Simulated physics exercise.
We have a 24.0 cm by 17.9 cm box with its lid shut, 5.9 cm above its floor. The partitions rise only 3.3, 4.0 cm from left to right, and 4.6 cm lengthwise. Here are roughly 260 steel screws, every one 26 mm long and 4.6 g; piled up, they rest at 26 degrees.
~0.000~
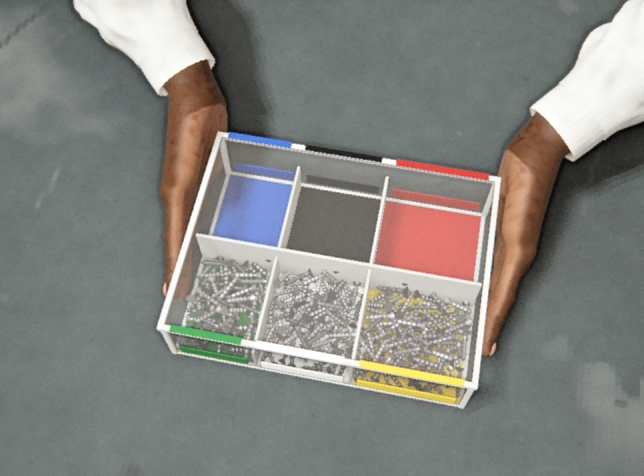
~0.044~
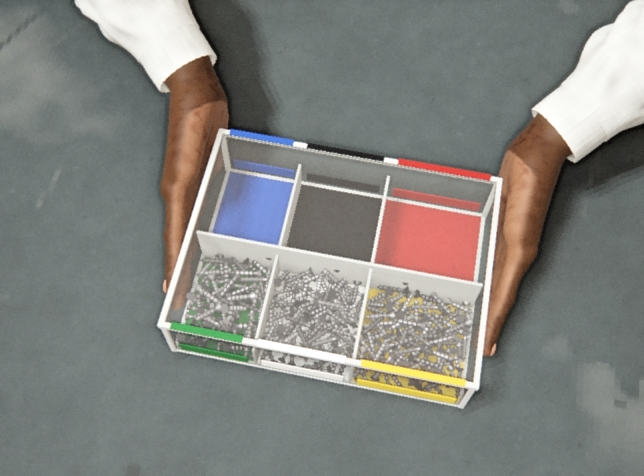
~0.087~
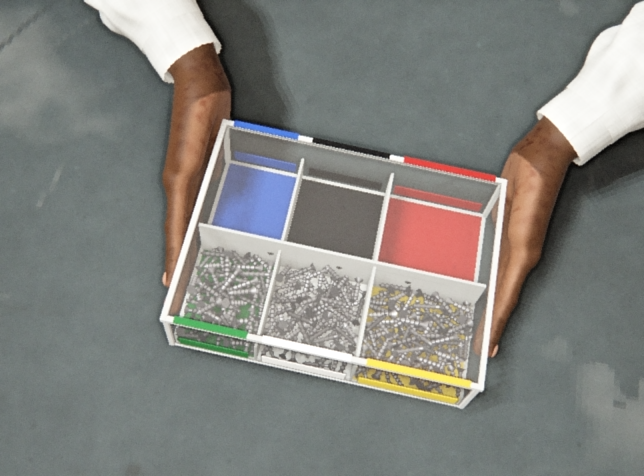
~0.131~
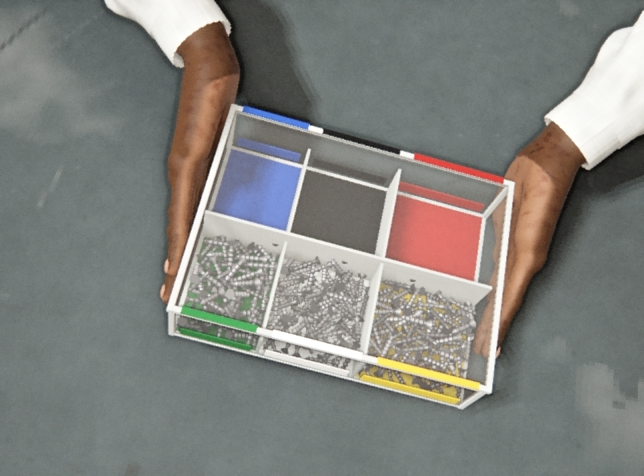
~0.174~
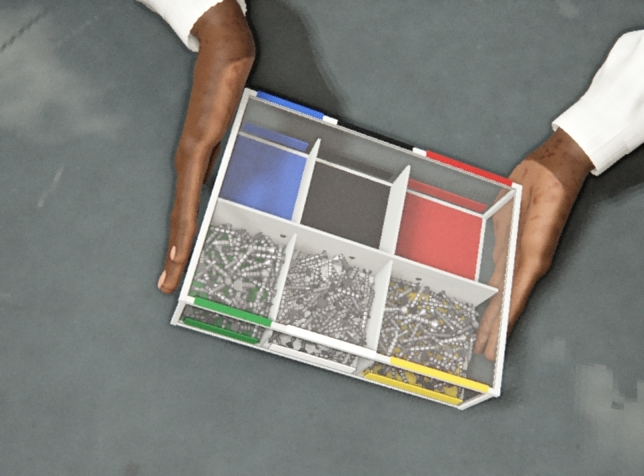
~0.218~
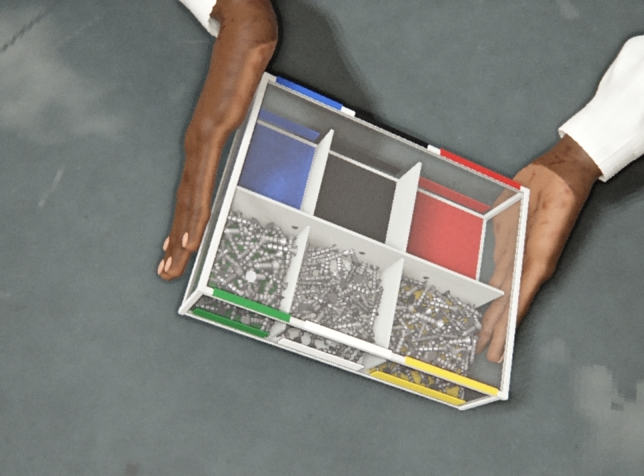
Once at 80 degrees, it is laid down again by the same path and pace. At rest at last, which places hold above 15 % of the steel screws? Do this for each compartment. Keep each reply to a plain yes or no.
Here goes: Red no; blue no; green no; yellow yes; white yes; black no.
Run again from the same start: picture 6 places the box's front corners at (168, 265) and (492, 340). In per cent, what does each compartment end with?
So it works out as red at 0 percent, blue at 0 percent, green at 25 percent, yellow at 40 percent, white at 30 percent and black at 5 percent.
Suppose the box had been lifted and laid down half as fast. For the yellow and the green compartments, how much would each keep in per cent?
Yellow 55 %, green 15 %.
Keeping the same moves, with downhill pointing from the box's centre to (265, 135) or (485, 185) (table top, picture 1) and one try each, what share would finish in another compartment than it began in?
Some 10 and 15 per cent.
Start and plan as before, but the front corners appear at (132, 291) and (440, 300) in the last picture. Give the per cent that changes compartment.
In that case close to 25 per cent.
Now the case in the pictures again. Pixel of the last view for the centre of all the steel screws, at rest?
I'd say roughly (401, 339).
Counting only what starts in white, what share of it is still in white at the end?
About 70 in a hundred.
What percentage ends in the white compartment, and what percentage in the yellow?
In the white compartment 35 percent, in the yellow 55 percent.
After 0.70 s, tilt 78 degrees; green 15 %, yellow 45 %, white 40 %.
After 1.02 s, tilt 32 degrees; green 10 %, yellow 55 %, white 35 %.
After 1.44 s, tilt 0 degrees; green 10 %, yellow 55 %, white 35 %.
By 1.9 s all is still; red 0 %, blue 0 %, green 10 %, yellow 55 %, white 35 %, black 0 %.
